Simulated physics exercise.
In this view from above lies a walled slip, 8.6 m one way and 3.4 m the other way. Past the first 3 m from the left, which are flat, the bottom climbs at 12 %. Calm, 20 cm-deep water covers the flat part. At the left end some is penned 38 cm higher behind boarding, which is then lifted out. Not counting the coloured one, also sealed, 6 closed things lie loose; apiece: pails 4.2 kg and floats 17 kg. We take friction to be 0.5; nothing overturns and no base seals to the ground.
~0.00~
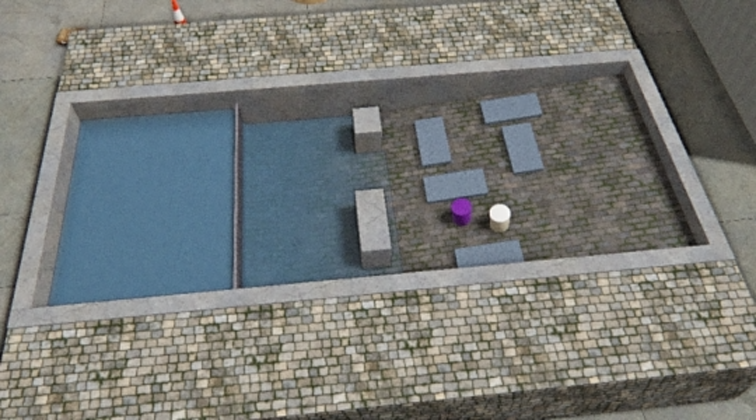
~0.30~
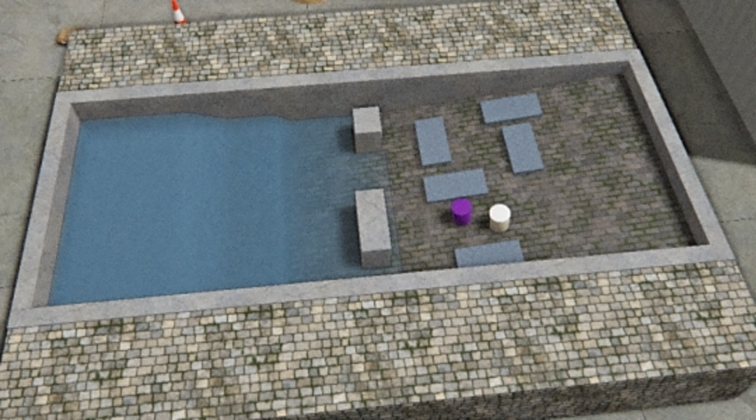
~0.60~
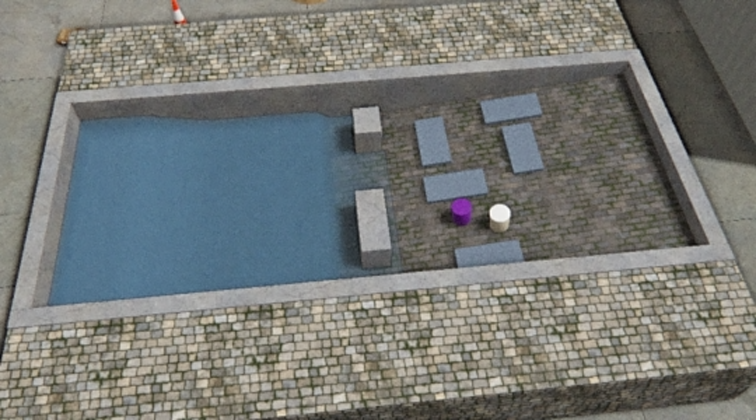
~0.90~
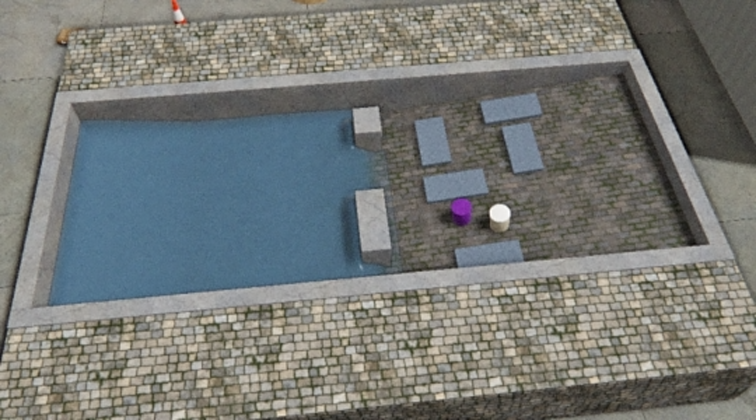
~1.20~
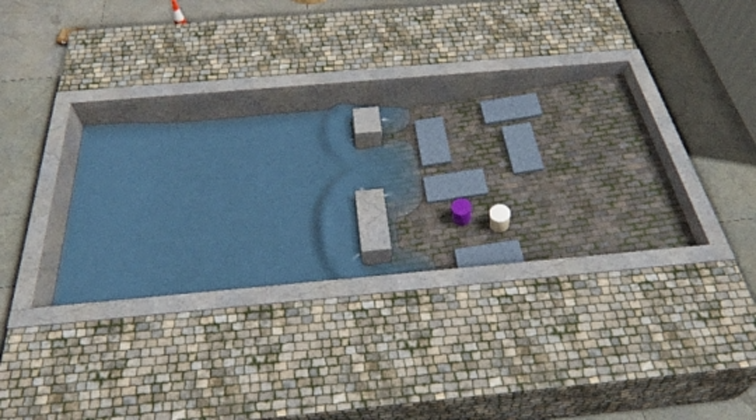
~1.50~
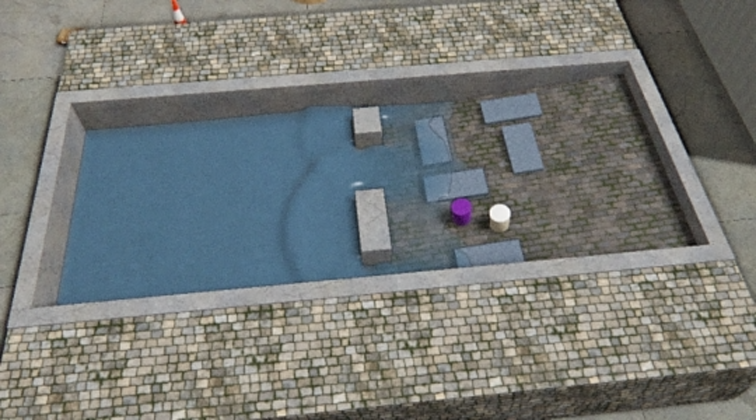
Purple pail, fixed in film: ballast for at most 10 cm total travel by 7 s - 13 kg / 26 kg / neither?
26 kg.
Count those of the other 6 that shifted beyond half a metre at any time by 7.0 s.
By my count, 6.
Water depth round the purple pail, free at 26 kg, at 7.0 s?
Around 11 cm.
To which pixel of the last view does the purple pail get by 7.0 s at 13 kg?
About pixel (411, 208).
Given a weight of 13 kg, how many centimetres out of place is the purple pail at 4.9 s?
60 cm.
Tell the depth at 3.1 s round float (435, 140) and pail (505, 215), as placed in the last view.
Depths: Near 15 cm, then near 8 cm.
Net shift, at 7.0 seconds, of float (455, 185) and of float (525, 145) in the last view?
In that order: 60 cm, 140 cm.
After 2.1 s the purple pail would be 1 cm from its start with 13 kg and 0 cm from its start with 26 kg; 12 cm of water round it then.
After 3.1 s the purple pail would be 8 cm from its start with 13 kg and 0 cm from its start with 26 kg; 16 cm of water round it then.
After 4.9 s the purple pail would be 56 cm from its start with 13 kg and 1 cm from its start with 26 kg; 11 cm of water round it then.
After 7.0 s the purple pail would be 74 cm from its start with 13 kg and 1 cm from its start with 26 kg; 11 cm of water round it then.
